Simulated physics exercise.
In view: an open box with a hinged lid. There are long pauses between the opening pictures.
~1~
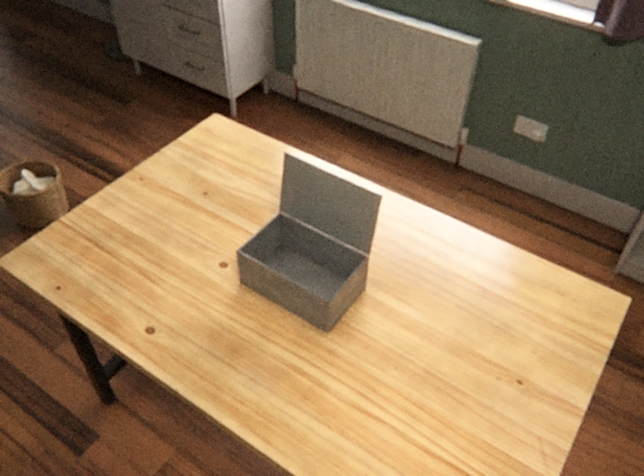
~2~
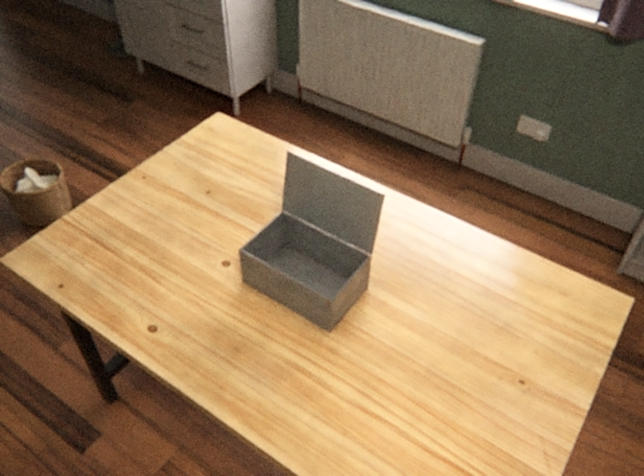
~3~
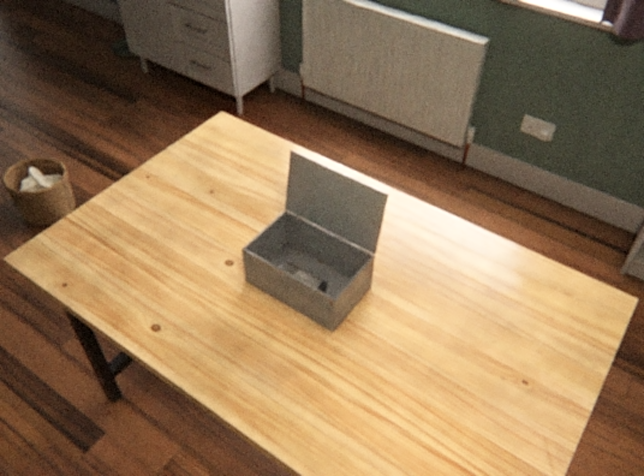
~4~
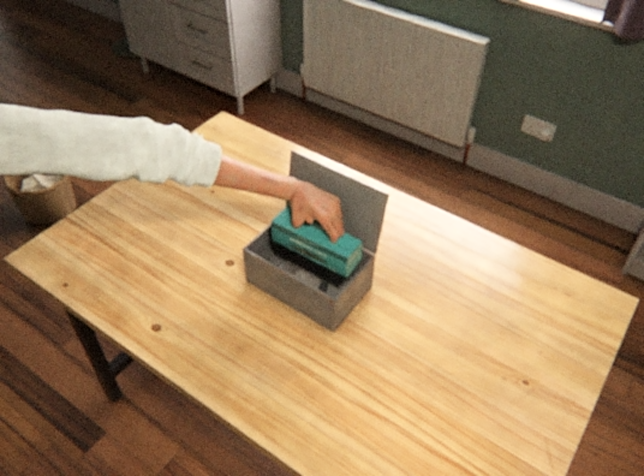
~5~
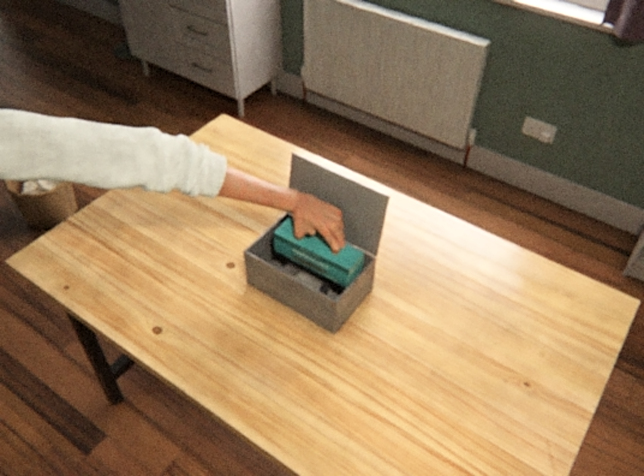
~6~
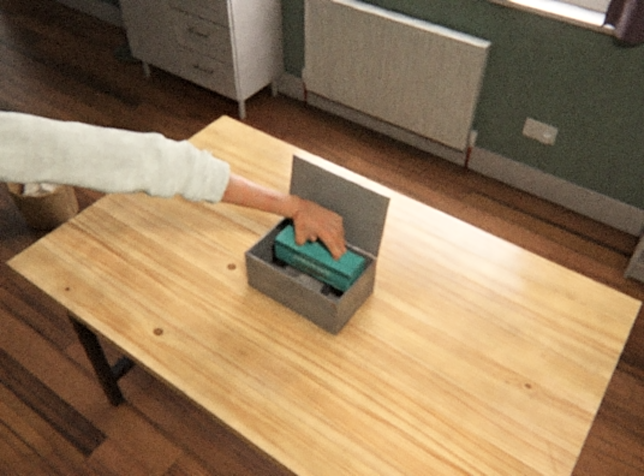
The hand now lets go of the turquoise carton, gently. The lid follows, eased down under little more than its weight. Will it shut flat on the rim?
The lid sits on the rim.
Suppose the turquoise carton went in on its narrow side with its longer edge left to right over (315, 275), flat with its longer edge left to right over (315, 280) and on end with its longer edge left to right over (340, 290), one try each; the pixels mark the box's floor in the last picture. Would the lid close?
First, it sits on the rim; second, it sits on the rim; third, it will not close.
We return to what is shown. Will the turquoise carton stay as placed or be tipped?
It tips.
Then, 0.40 s later than the last frame, turquoise carton on its side near (325, 271).
Then, 1.40 s later than the last frame, lid 72° above the rim; turquoise carton on its side near (325, 271).
Then, 1.80 s later than the last frame, lid 44° above the rim; turquoise carton on its side near (325, 271).
Then, 2.20 s later than the last frame, lid 9° above the rim; turquoise carton on its side near (325, 271).
When it is over, lid shut; lying over in the box, turquoise carton; grey tin as before. End places, in pixels of the last picture, turquoise carton near (325, 271).
